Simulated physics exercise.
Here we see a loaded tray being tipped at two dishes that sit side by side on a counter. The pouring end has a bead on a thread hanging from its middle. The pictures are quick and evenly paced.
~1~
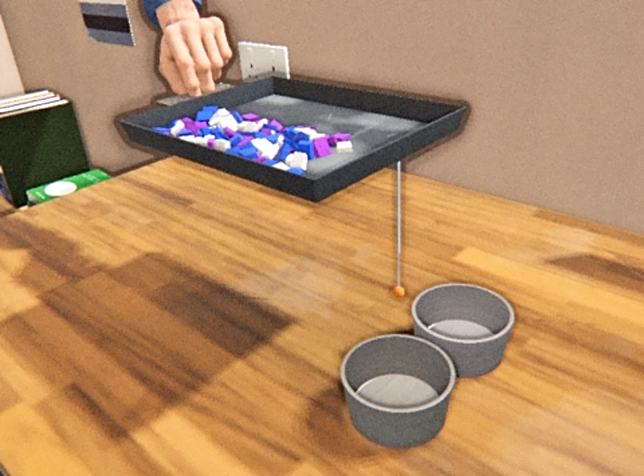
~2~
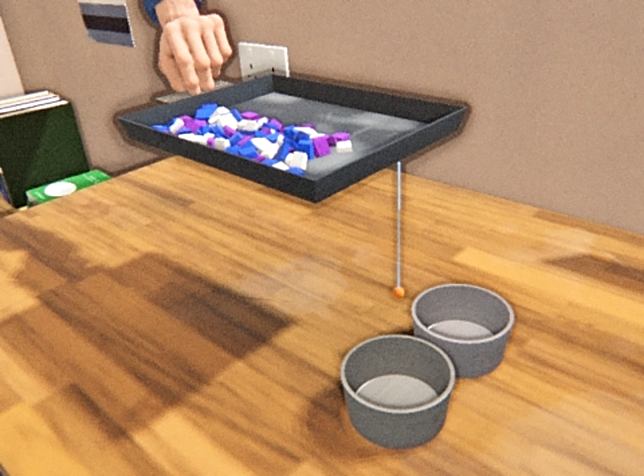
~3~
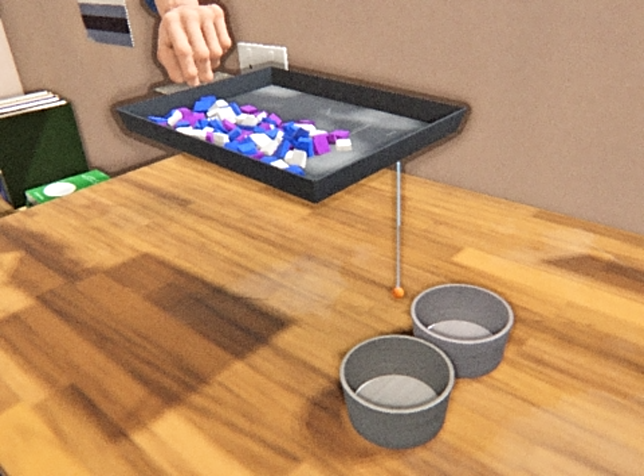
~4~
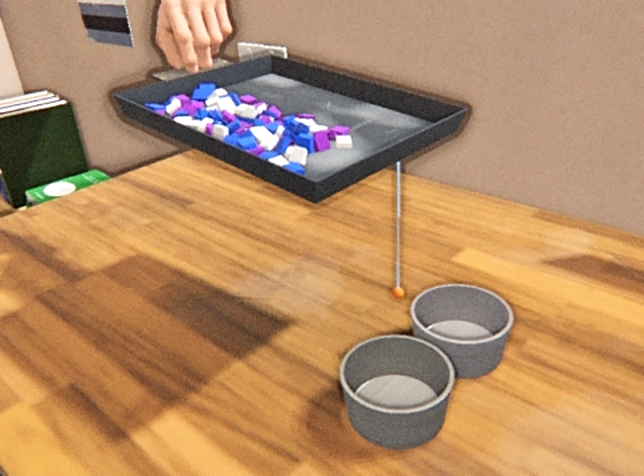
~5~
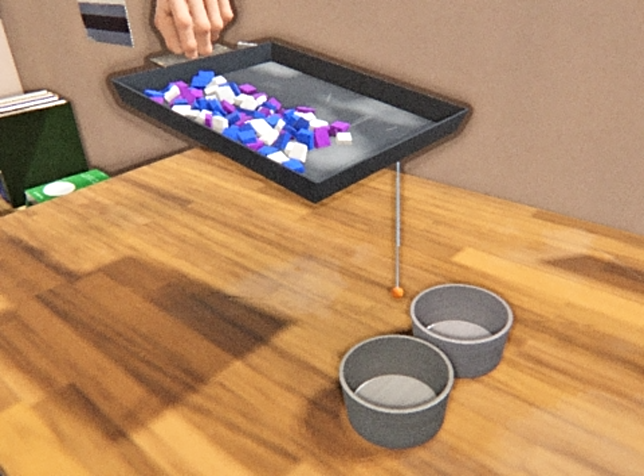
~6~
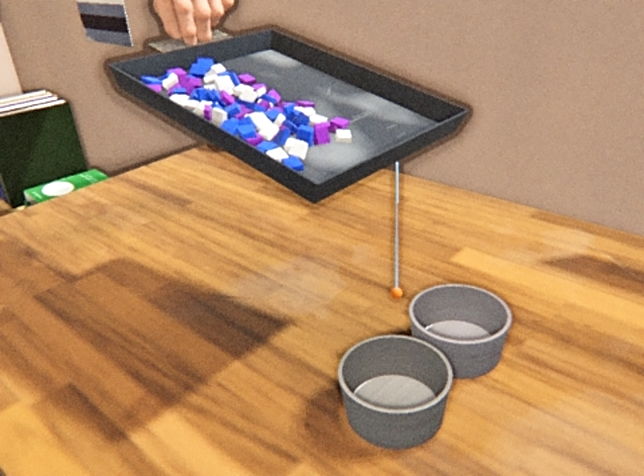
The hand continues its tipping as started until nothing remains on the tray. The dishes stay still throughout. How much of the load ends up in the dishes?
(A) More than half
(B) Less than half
Option A: More than half.
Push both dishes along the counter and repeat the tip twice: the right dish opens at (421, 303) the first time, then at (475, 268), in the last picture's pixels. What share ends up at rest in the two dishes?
30 and 30 in a hundred.
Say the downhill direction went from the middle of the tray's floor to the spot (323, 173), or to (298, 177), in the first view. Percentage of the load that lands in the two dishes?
First heading roughly 30 %, second roughly 10 %.
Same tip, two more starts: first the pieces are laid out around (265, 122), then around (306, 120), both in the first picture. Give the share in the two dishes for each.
Close to 70 and close to 70 per cent.
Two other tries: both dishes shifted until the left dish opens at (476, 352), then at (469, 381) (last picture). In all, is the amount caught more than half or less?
In order, they'd catch a minor share, and next a minor share.
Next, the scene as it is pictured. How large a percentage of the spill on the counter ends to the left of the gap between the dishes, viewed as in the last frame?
Near 10 %.
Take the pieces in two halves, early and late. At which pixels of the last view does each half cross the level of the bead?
At (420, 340) for the first part, then at (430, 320) for the others.
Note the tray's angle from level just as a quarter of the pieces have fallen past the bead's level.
Somewhere near 100 degrees, I'd say.
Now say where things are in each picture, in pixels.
The first picture shows corners of the pouring end at (314, 175) and (458, 107), level; middle of the load at (242, 142), mosaic tiles; left dish at (443, 412); right dish at (505, 345); bead on its thread at (399, 292).
The second picture shows corners of the pouring end at (314, 176) and (458, 108), level; middle of the load at (241, 140).
The third picture shows corners of the pouring end at (315, 176) and (458, 108), tipped barely, level across its low end; middle of the load at (240, 135).
The fourth picture shows corners of the pouring end at (316, 177) and (459, 109), tipped a little, level across its low end; middle of the load at (240, 127).
The fifth picture shows corners of the pouring end at (317, 177) and (460, 109), tipped a little, level across its low end; middle of the load at (239, 119).
The sixth picture shows corners of the pouring end at (317, 178) and (460, 110), tipped a little, level across its low end; middle of the load at (238, 111); left dish at (440, 412); right dish at (502, 346).
Soon, tray tipped steeply; nearly all on the tray; a stray few in the air.
A while on, tray tipped right over; about half on the tray; a small part in the left dish; a small part in the right dish; a small part outside both; about a quarter in the air.
Towards the end, tray tipped past a quarter turn; about half in the left dish; about a third in the right dish; about a quarter outside both.
Finally, tray tipped past a quarter turn; about half in the left dish; about a third in the right dish; about a quarter outside both.
